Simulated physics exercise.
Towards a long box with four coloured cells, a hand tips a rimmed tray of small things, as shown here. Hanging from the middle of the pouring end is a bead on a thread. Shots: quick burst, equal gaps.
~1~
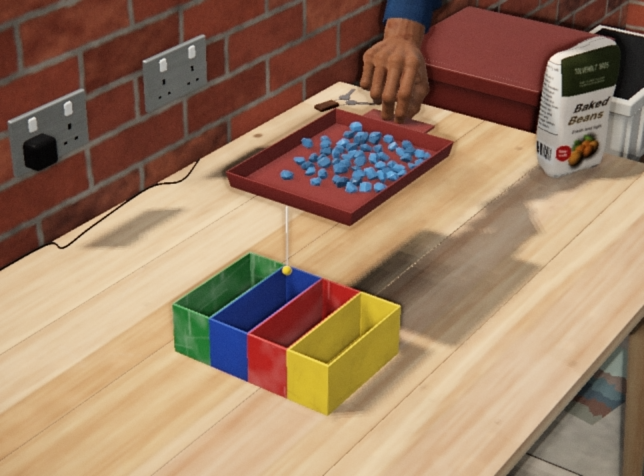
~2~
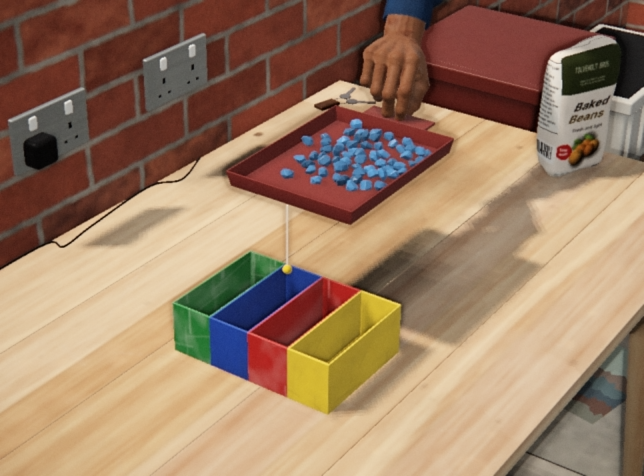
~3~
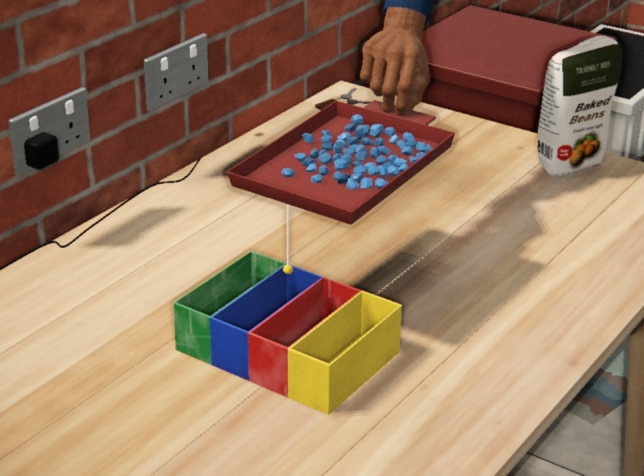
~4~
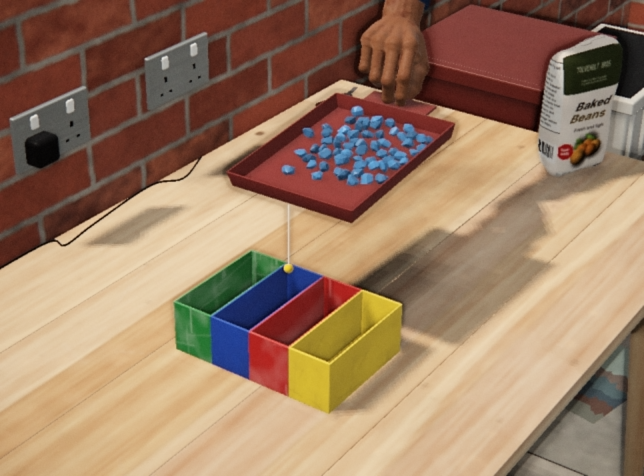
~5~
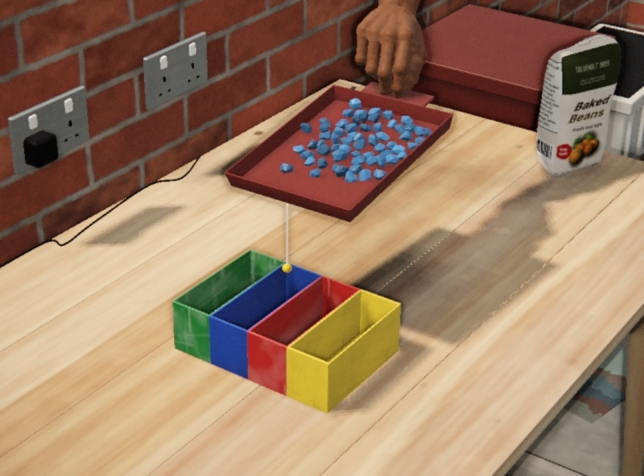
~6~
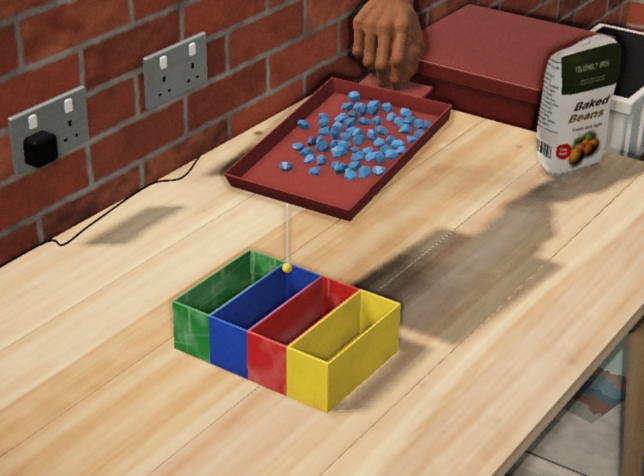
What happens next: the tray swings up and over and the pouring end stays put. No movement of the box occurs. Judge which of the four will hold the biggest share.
I would say the green cell.
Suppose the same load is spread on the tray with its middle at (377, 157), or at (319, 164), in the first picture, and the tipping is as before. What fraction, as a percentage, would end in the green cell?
Around 40 then around 40 per cent.
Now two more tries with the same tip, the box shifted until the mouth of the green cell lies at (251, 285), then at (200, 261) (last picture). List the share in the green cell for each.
First try: Roughly 40 per cent; second try: Roughly 10 per cent.
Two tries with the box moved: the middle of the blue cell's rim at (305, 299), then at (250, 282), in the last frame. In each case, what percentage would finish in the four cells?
Near 40 and 100 percent respectively.
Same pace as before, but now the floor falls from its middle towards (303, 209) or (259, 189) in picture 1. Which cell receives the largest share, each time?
First aim: That red cell. Second aim: Green.
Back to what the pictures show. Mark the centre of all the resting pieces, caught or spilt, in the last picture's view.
Resting centre, last picture - approx. (231, 328).
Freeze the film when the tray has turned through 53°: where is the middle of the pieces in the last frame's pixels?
(286, 171).
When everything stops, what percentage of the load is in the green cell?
Roughly 50 %.
Soon after the last picture, tray tipped steeply; all on the tray.
A little later, tray tipped right over; most on the tray; a small part in the green cell; a small part falling or outside the box.
Later still, tray tipped past a quarter turn; about half in the green cell; about a quarter in the blue cell; a small part in the red cell; a small part falling or outside the box.
At rest, tray tipped past a quarter turn; about half in the green cell; about a quarter in the blue cell; a small part in the red cell; none in the yellow cell; a small part outside the box.
